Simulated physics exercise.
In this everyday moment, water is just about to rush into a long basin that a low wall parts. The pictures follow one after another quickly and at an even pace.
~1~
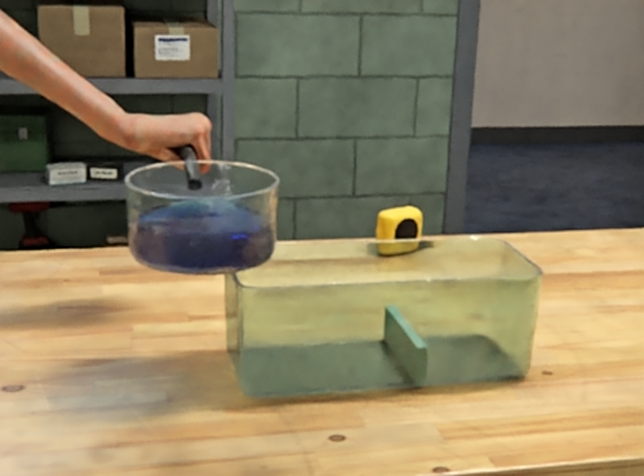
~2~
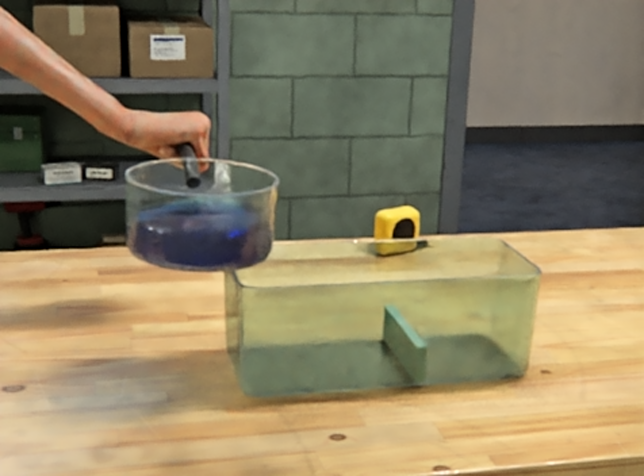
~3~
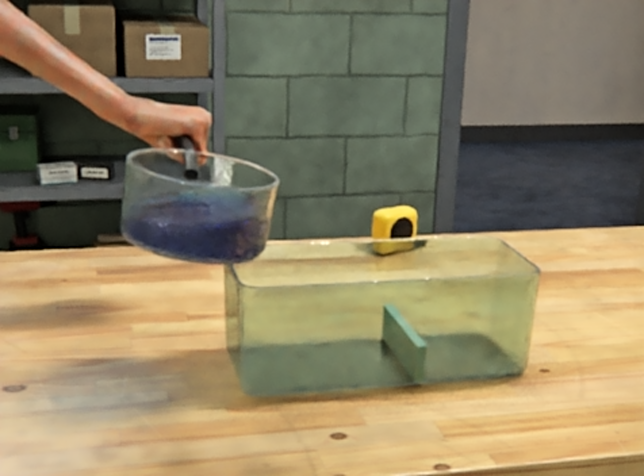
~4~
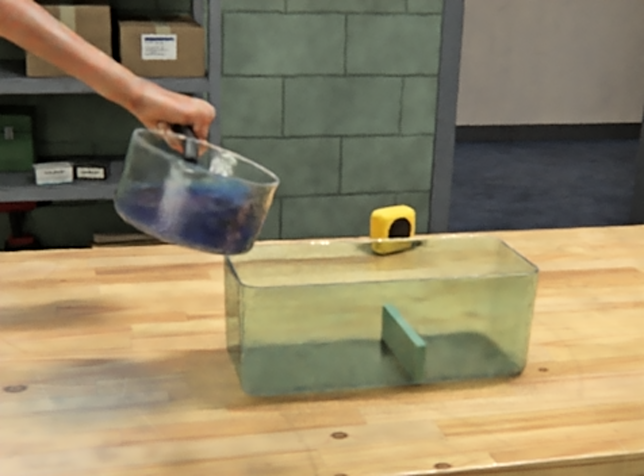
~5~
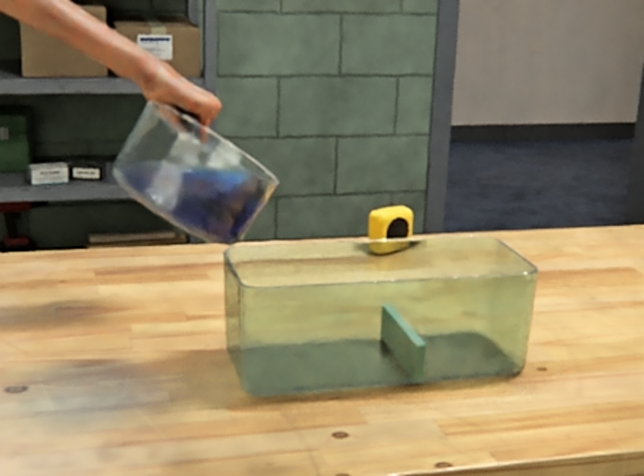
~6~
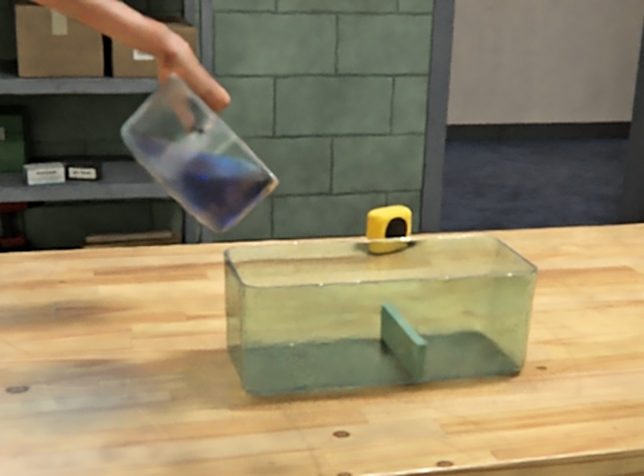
A hand holding a clear round pot of blue water kept it nearly level at first, then tilted it steadily to the right beside a long glass basin with a low wall inside.
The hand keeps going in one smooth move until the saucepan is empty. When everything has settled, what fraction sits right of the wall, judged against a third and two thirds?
The share right of the wall is a minor part, beneath one third.
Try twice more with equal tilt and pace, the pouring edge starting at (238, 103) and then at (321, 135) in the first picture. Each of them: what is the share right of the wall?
It comes out at around 10 percent and then around 55 percent.
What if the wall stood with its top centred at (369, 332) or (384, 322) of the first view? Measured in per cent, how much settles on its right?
Try one about 50 %, try two about 30 %.
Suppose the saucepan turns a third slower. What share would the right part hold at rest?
I'd estimate some 5 percent.
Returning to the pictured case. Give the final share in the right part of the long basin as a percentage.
That share comes out near 10 percent.
A moment on, the tilt is 99° and 49 per cent is still to pour, 2 is left of the wall and 0 right of it.
Next, the tilt is 100° and 9 per cent is still to pour, 69 is left of the wall and 5 right of it.
Then the tilt is 100° and 2 per cent is still to pour, 76 is left of the wall and 8 right of it.
Later the tilt is 100° and 1 per cent is still to pour, 82 is left of the wall and 10 right of it.
In the end 84 per cent lies left of the wall, 10 right of it and 6 outside.
